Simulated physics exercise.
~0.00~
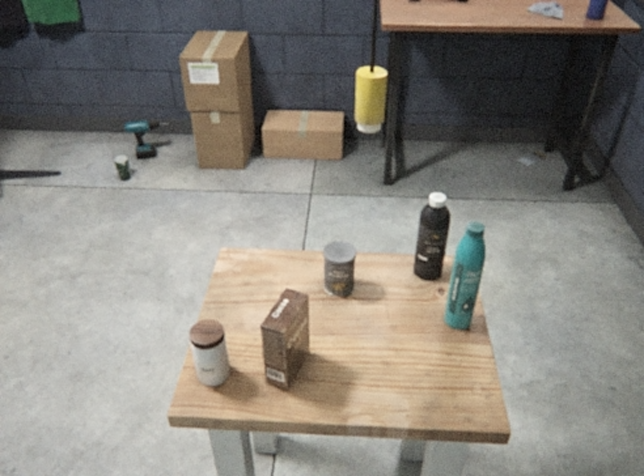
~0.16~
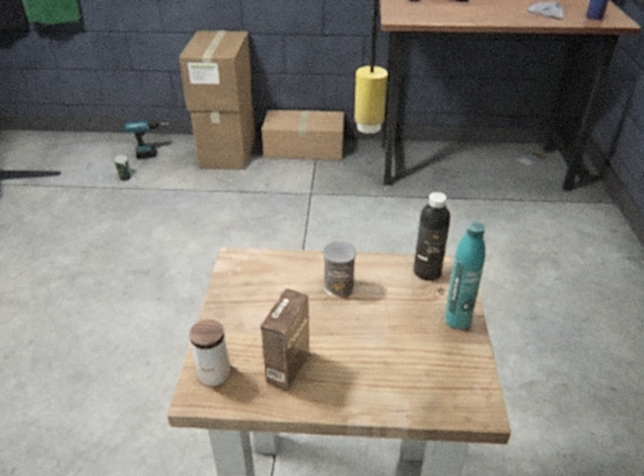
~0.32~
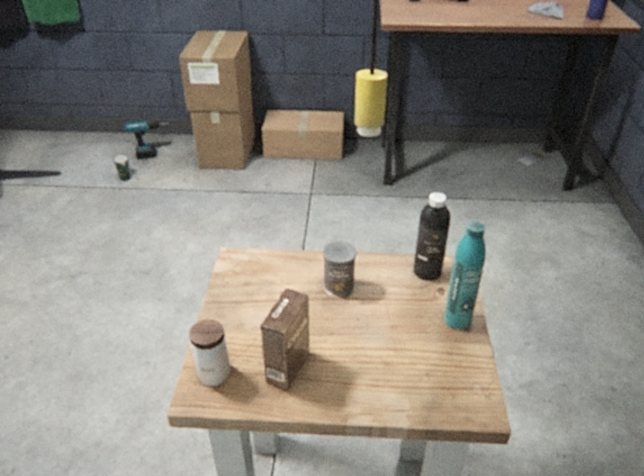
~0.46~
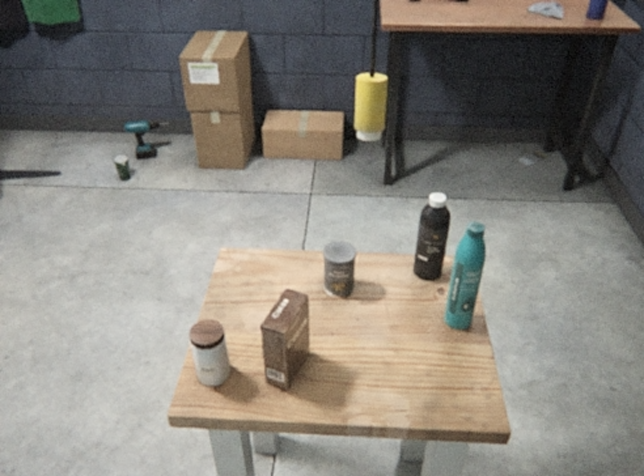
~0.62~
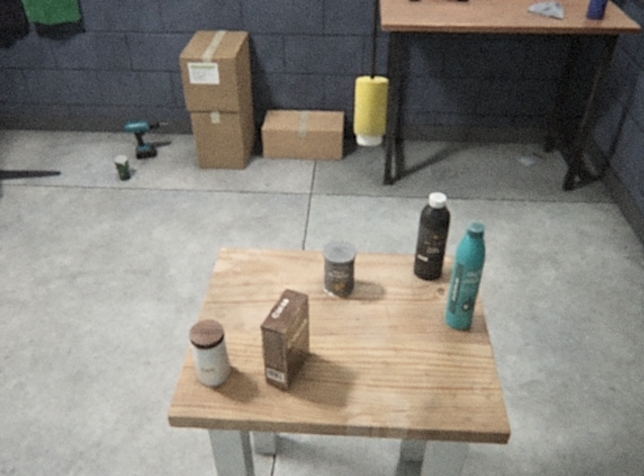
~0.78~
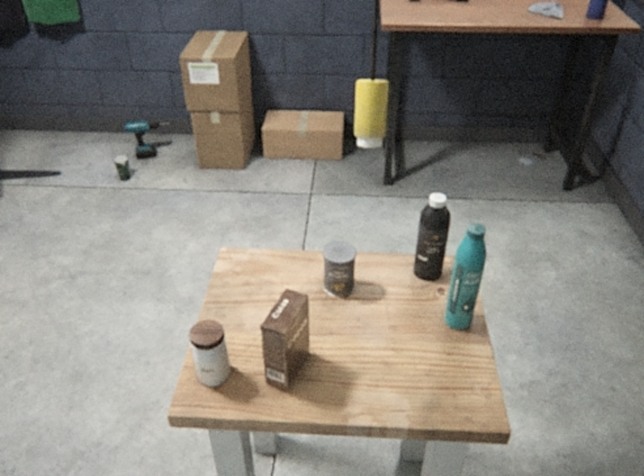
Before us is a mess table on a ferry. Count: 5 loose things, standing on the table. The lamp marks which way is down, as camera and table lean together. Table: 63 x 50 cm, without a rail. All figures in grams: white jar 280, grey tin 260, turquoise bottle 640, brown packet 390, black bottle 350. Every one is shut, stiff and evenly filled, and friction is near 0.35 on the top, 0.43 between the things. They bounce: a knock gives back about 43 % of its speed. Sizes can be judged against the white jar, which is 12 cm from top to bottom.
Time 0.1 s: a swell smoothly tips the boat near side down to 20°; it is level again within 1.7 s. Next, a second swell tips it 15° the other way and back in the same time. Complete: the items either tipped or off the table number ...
... exactly one.
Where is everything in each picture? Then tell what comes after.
Boat level; white jar (210, 353); grey tin (339, 269), in the first frame.
Boat level; black bottle (433, 236); turquoise bottle (466, 276), in the second frame.
Heel 3°, near side down; brown packet (287, 339); black bottle (433, 236), in the third frame.
Heel 8°, near side down; turquoise bottle (466, 276); brown packet (287, 339), in the fourth frame.
Heel 13°, near side down; black bottle (433, 237); turquoise bottle (466, 277), in the fifth frame.
Heel 18°, near side down; white jar (210, 353); grey tin (339, 269), in the sixth frame.
After 1.08 s, heel 19°, near side down; turquoise bottle 36° off its base.
After 1.28 s, heel 13°, near side down; turquoise bottle on its side.
After 2.08 s, heel 4°, far side down; turquoise bottle now off the table.
In the end (4.0 s), off the table, turquoise bottle; the other 4 under 5 cm from the start. At the end, from the last picture's camera, white jar near (210, 354), grey tin near (339, 270).
